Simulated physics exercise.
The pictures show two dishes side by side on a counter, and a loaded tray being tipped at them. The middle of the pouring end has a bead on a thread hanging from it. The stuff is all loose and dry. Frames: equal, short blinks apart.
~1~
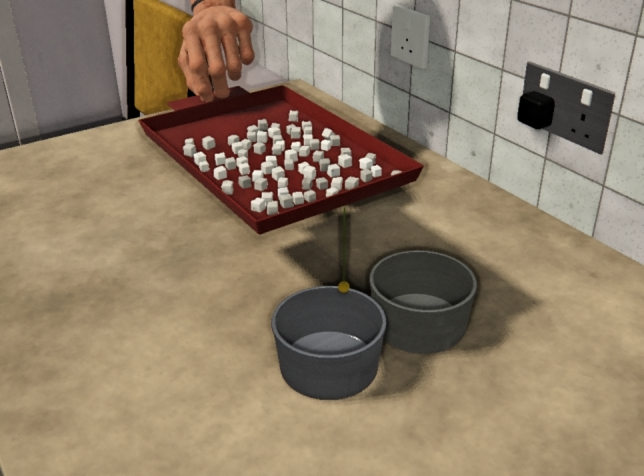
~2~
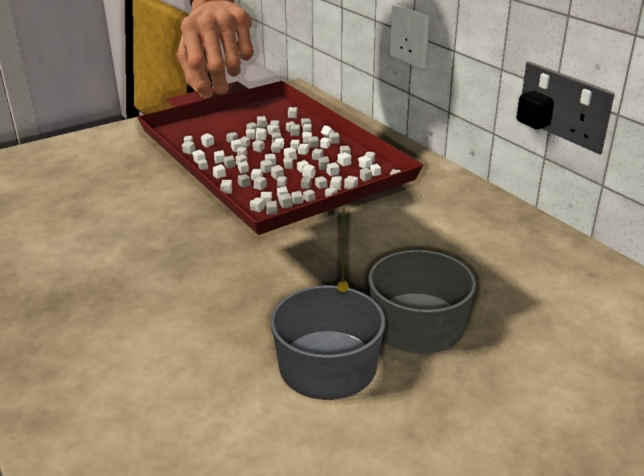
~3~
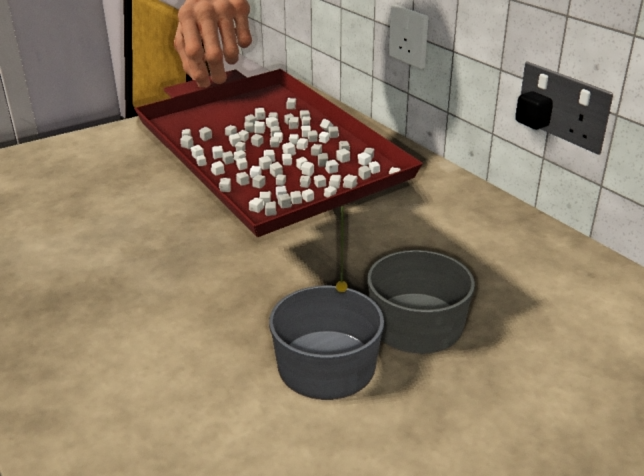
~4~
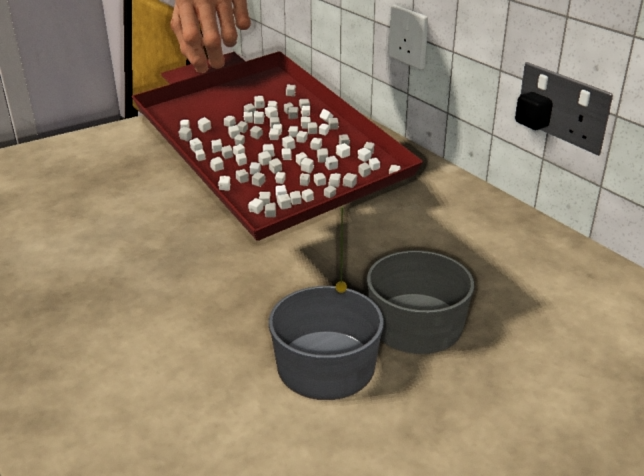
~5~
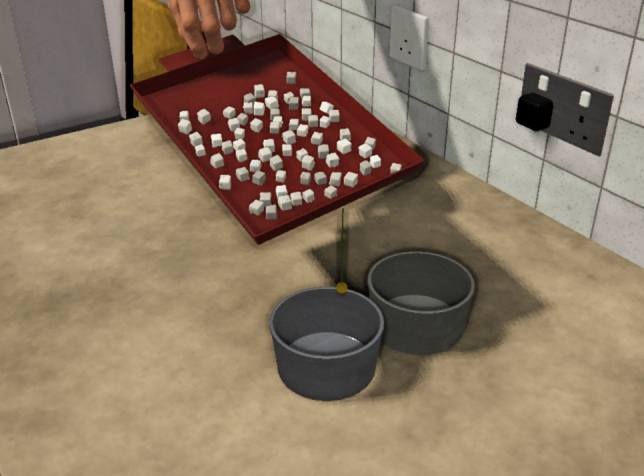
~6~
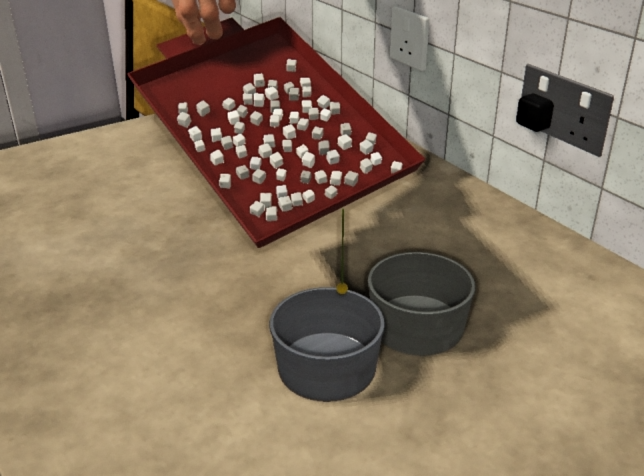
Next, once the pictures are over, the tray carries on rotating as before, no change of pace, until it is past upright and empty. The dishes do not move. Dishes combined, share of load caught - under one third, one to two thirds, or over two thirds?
Middle range.
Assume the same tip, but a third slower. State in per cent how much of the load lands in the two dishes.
It would come out near 50 per cent.
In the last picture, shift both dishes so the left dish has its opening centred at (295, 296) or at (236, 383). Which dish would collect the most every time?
Run 1: The one on the left side. Run 2: The one on the right side.
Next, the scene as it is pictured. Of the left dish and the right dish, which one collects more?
In the end, more sits in the leftmost one.
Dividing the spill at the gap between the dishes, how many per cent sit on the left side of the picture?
Share on the left: Near 100 %.
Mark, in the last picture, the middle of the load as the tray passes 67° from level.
The load is centred about (283, 203).
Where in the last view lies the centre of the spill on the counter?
It's centred close to pixel (227, 410).
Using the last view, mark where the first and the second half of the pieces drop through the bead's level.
First around (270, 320), afterwards around (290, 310).
Shortly afterwards, tray tipped steeply; all but a few on the tray; only a few outside both; a little in the air.
Next, tray tipped past a quarter turn; near a quarter on the tray; near a quarter in the left dish; near a quarter outside both; near a third in the air.
Some moments later, tray tipped past a quarter turn; near half in the left dish; near half outside both.
In the end, tray tipped past a quarter turn; near half in the left dish; none at all in the right dish; near half outside both.
